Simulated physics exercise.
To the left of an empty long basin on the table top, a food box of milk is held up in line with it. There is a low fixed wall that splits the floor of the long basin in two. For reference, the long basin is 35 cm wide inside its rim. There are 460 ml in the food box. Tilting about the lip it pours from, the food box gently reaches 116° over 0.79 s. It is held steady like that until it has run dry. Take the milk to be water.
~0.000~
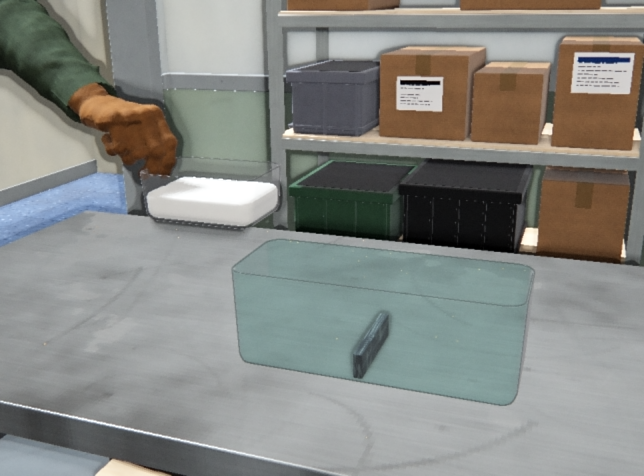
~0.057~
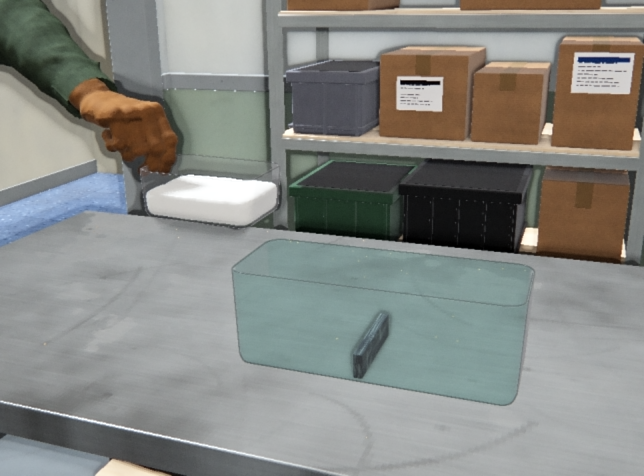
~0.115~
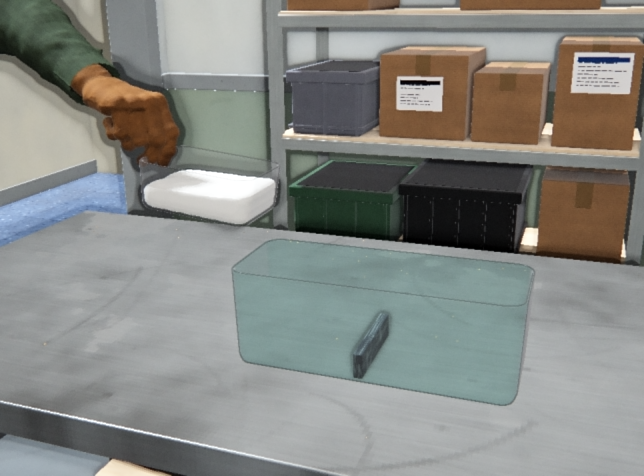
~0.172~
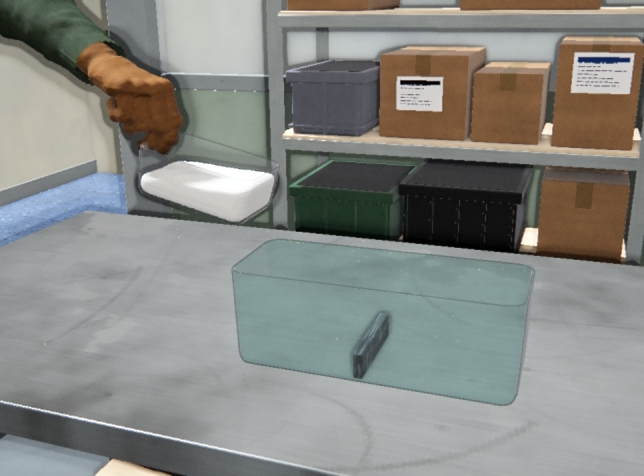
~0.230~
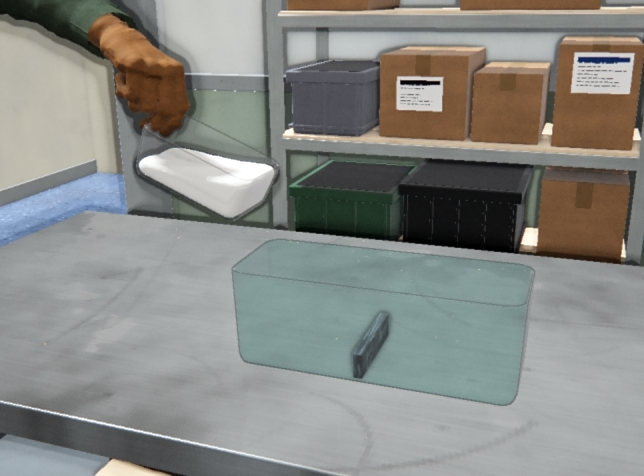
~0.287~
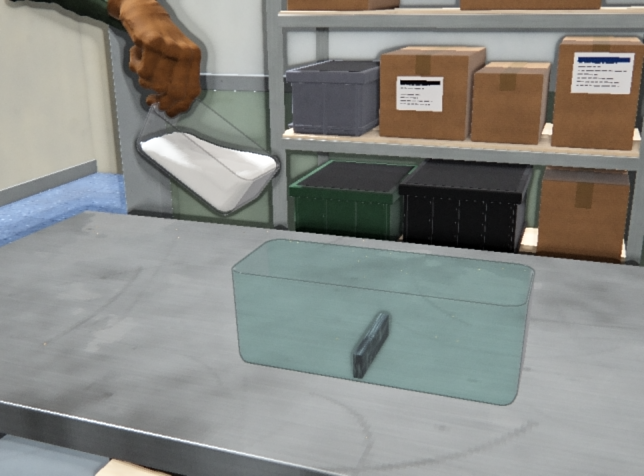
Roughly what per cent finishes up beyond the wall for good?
Roughly 20 per cent.
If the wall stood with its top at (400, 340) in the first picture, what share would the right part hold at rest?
Then it comes to around 20 per cent.
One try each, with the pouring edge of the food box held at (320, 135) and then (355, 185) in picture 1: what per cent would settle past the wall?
About 75 %, then about 80 %.
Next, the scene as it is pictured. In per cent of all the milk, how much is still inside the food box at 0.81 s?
What remains is about 0 percent of it all.
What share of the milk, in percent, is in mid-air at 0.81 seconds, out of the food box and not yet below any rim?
Estimated airborne part: Roughly 6 per cent.
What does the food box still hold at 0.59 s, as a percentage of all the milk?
Close to 14 in a hundred.
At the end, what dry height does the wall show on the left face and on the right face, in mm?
Left side: Around 14 mm. Right side: Around 28 mm.
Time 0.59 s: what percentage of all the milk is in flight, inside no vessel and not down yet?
Roughly 60 percent.
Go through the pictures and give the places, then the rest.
Tilt 0°; pouring edge (267, 174); surface from (166, 184) to (267, 193); the long basin's rim runs from (250, 255) to (531, 287); the wall's top is at (372, 334), in the first frame.
Tilt 1°; pouring edge (267, 174); surface from (165, 183) to (267, 191), in the second frame.
Tilt 6°; pouring edge (267, 174); surface from (164, 178) to (265, 187), in the third frame.
Tilt 13°; pouring edge (266, 174); surface from (161, 168) to (264, 182), in the fourth frame.
Tilt 23°; pouring edge (266, 175); surface from (159, 154) to (264, 175), in the fifth frame.
Tilt 34°; pouring edge (265, 175); surface from (160, 136) to (268, 167), in the sixth frame.
After 0.59 s the tilt is 98° and 14 per cent is still to pour, 26 is left of the wall and 0 right of it.
After 0.81 s the tilt is 116° and 0 per cent is still to pour, 80 is left of the wall and 13 right of it.
After 1.04 s the tilt is 116° and 0 per cent is still to pour, 78 is left of the wall and 16 right of it.
After 1.29 s the tilt is 116° and 0 per cent is still to pour, 75 is left of the wall and 20 right of it.
In the end 75 per cent lies left of the wall, 20 right of it and 5 outside.
